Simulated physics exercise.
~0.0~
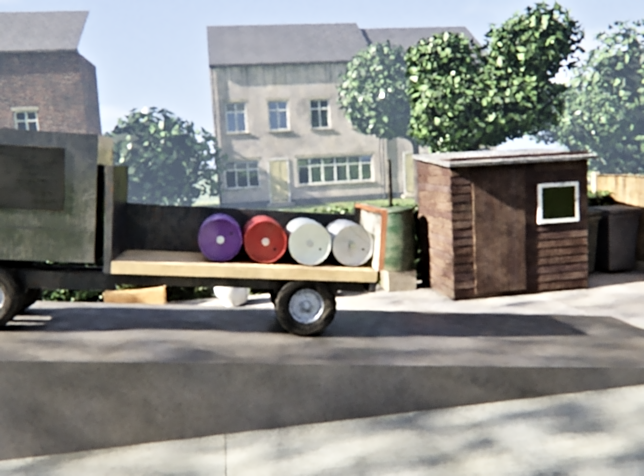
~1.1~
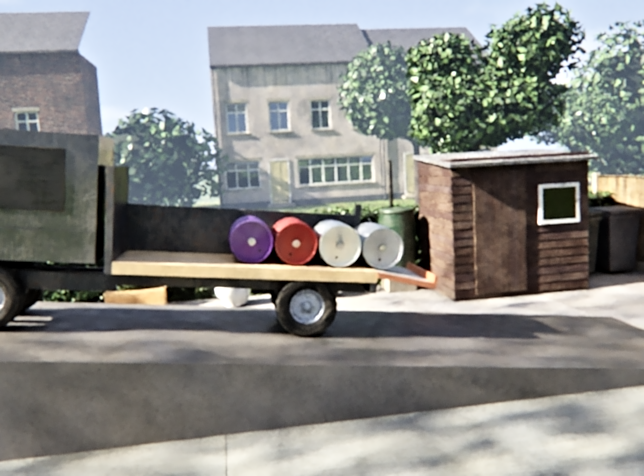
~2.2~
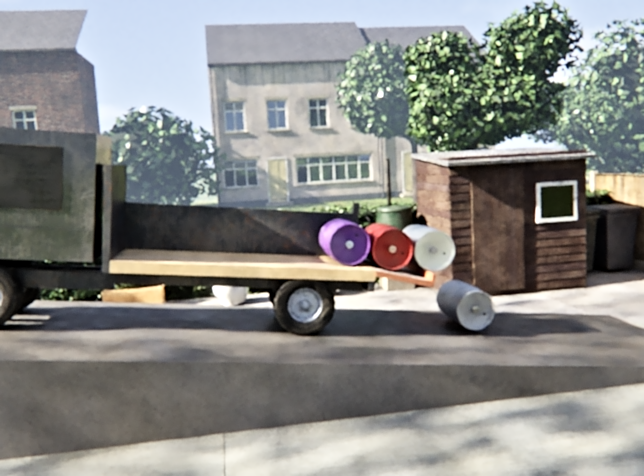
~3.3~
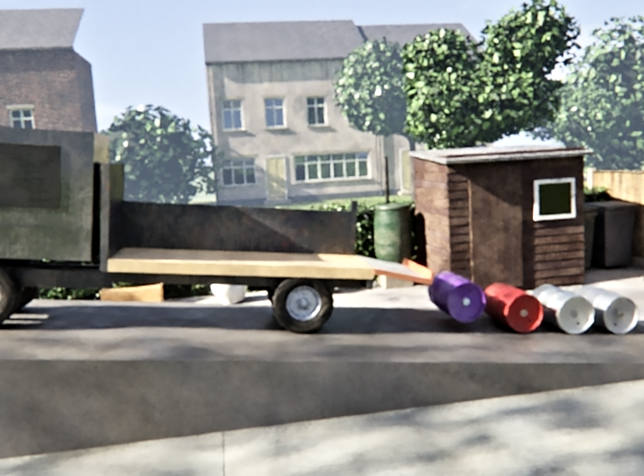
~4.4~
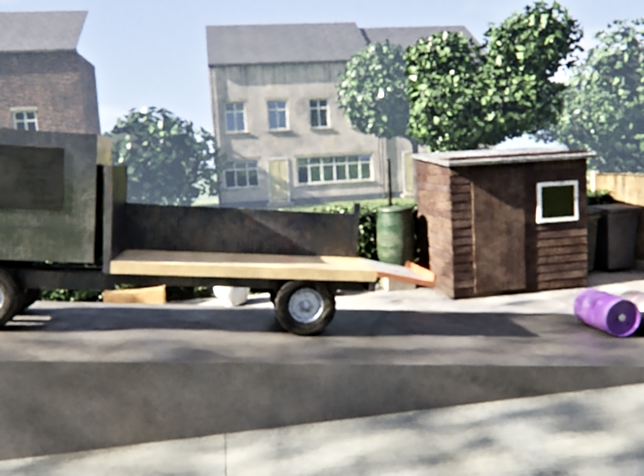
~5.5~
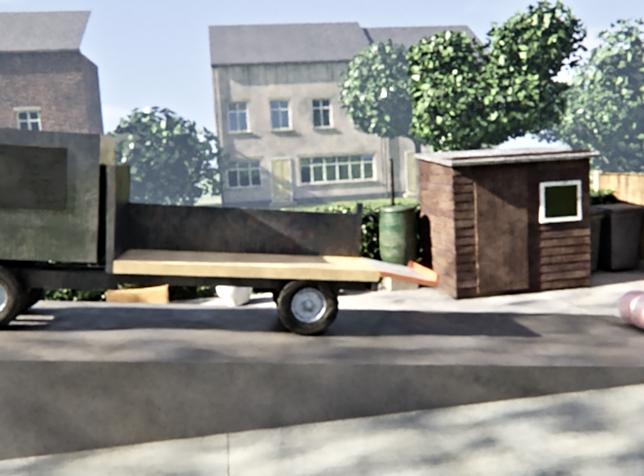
A parked truck's tailgate drops, and four barrels roll off its bed and away right.
